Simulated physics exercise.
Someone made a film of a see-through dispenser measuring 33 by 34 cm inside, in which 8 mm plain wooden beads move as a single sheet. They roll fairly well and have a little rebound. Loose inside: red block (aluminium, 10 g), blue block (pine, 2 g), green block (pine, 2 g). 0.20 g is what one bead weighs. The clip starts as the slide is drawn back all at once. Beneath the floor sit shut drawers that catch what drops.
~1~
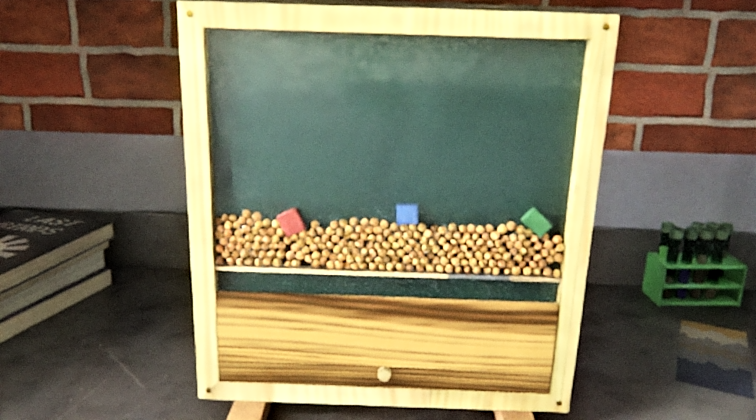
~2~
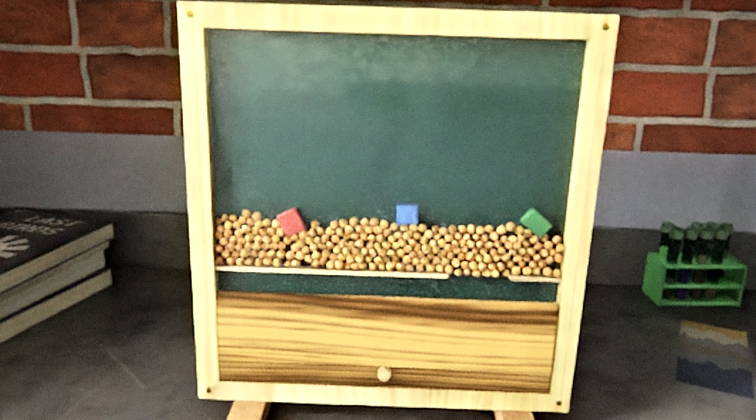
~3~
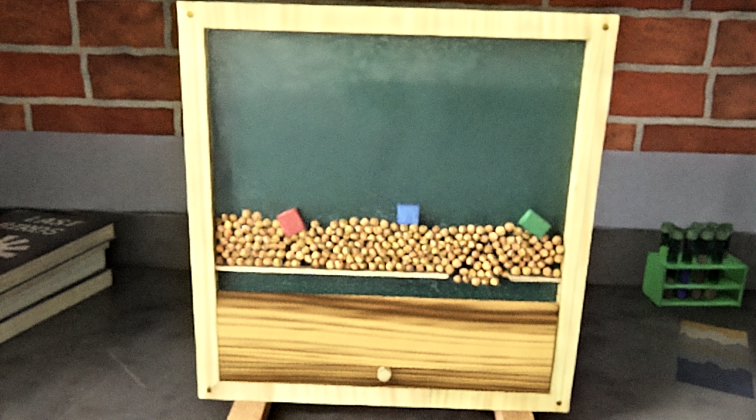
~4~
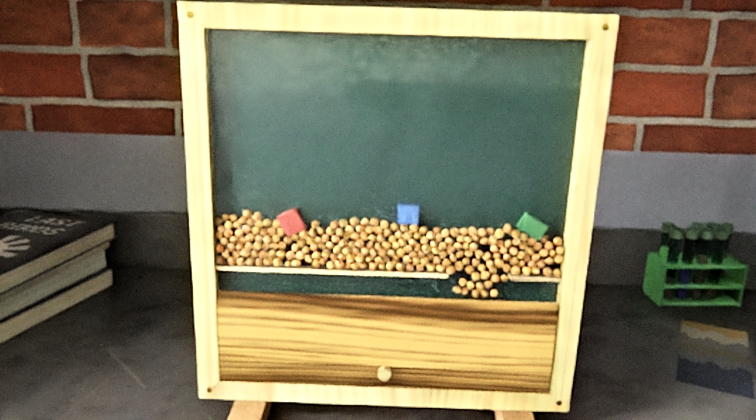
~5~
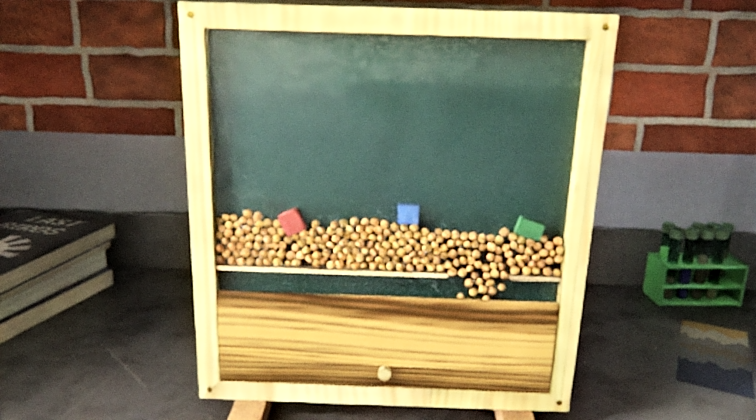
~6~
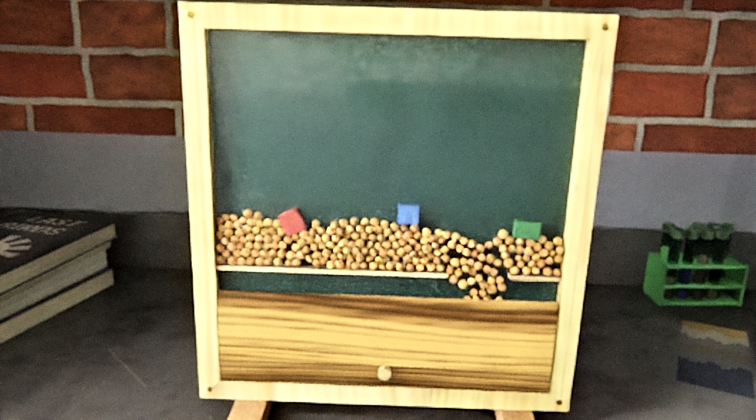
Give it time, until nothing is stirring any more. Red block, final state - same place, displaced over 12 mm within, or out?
Same place.
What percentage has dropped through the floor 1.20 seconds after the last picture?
Roughly 35 percent by then.
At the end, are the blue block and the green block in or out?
Blue block gone, green block gone.
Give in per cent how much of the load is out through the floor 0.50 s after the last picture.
Around 35 per cent.
Then, 0.15 s after the last picture, 25 % are out; red block moved 0.0 cm tilted 26°; blue block moved 0.1 cm; green block moved 6.3 cm tilted 55°.
Then, 0.50 s after the last picture, 35 % are out; red block moved 0.1 cm tilted 25°; blue block moved 9.4 cm tilted 30°; green block below the floor.
Then, 1.20 s after the last picture, 35 % are out; red block moved 0.1 cm tilted 30°; blue block below the floor; green block below the floor.
All still 1.4 s after it, 35 % are out; red block moved 0.1 cm tilted 30°; blue block below the floor; green block below the floor.
